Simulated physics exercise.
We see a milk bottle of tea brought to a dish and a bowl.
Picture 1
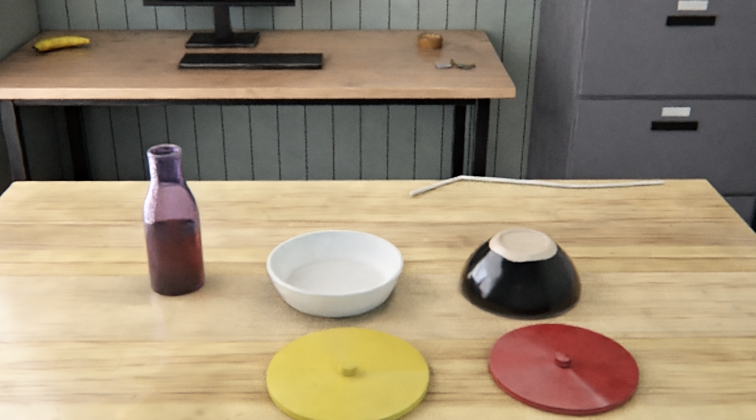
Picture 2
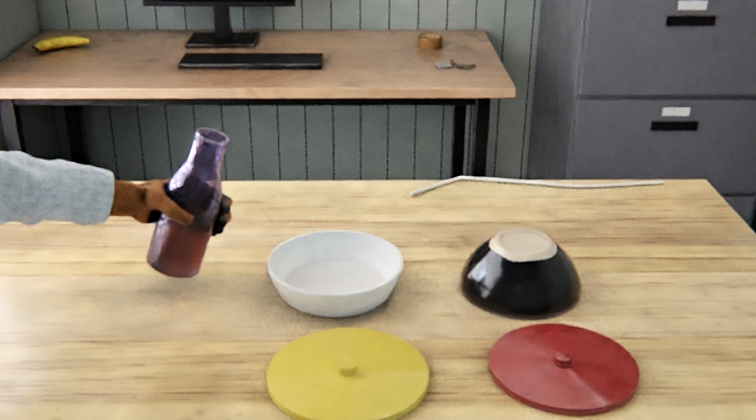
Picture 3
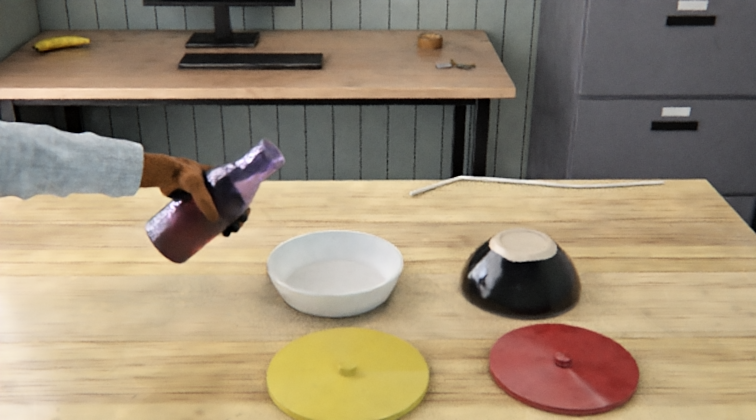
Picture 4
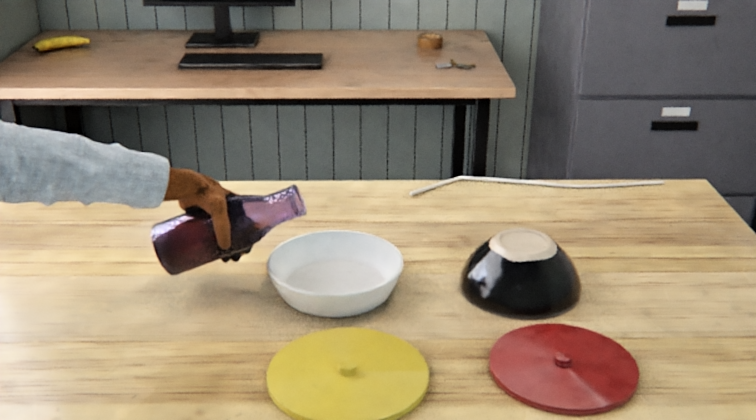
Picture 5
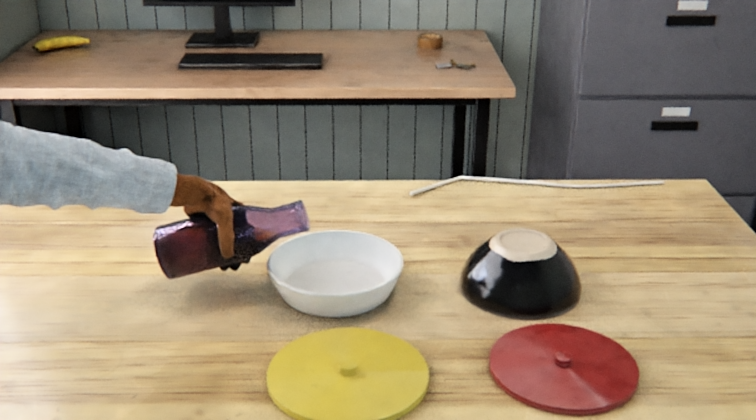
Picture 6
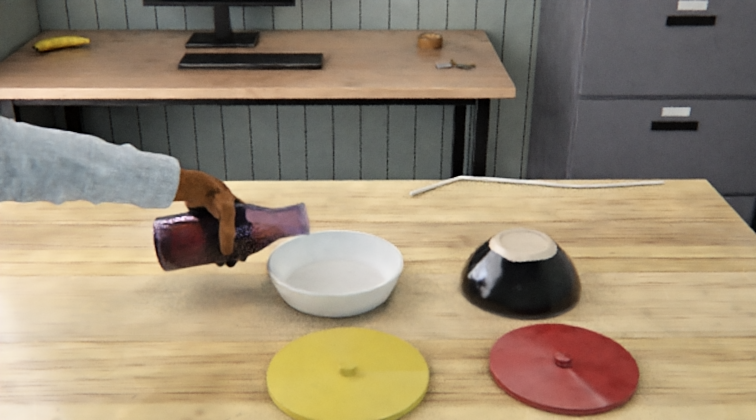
A hand lifting a bottle of dark liquid from a wooden table and tilting it rightward beside an open white dish.
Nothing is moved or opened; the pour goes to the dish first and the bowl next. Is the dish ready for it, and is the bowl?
The dish fills up; the bowl lets it run off outside.
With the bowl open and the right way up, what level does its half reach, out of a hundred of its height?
I make it 30 per cent.
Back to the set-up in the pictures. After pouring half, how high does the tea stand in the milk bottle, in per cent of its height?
Close to 20 %.
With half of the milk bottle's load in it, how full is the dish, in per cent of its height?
Close to 20 %.
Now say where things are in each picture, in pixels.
In the first frame, before the pour; milk bottle (172, 216) about a third full; dish (336, 276) open; bowl (521, 267) upside down.
In the second frame, the milk bottle is on its way; milk bottle (193, 199) tipped 20° with all of its load; dish (336, 276) open.
In the third frame, tilting; milk bottle (221, 196) tipped 50° with all of its load; bowl (521, 267) upside down.
In the fourth frame, no stream yet; milk bottle (234, 224) tipped 70° with all of its load; dish (336, 276) open.
In the fifth frame, still nothing leaves it; milk bottle (237, 233) tipped 75° with all of its load; bowl (521, 267) upside down.
In the sixth frame, on the point of pouring; milk bottle (236, 231) tipped 80° with all of its load; dish (336, 276) open; bowl (521, 267) upside down.
A moment on, the tea goes into the dish.
Further on, it runs off the upturned base of the bowl.
When it is over, the dish has its share inside; the bowl is empty, in a puddle.
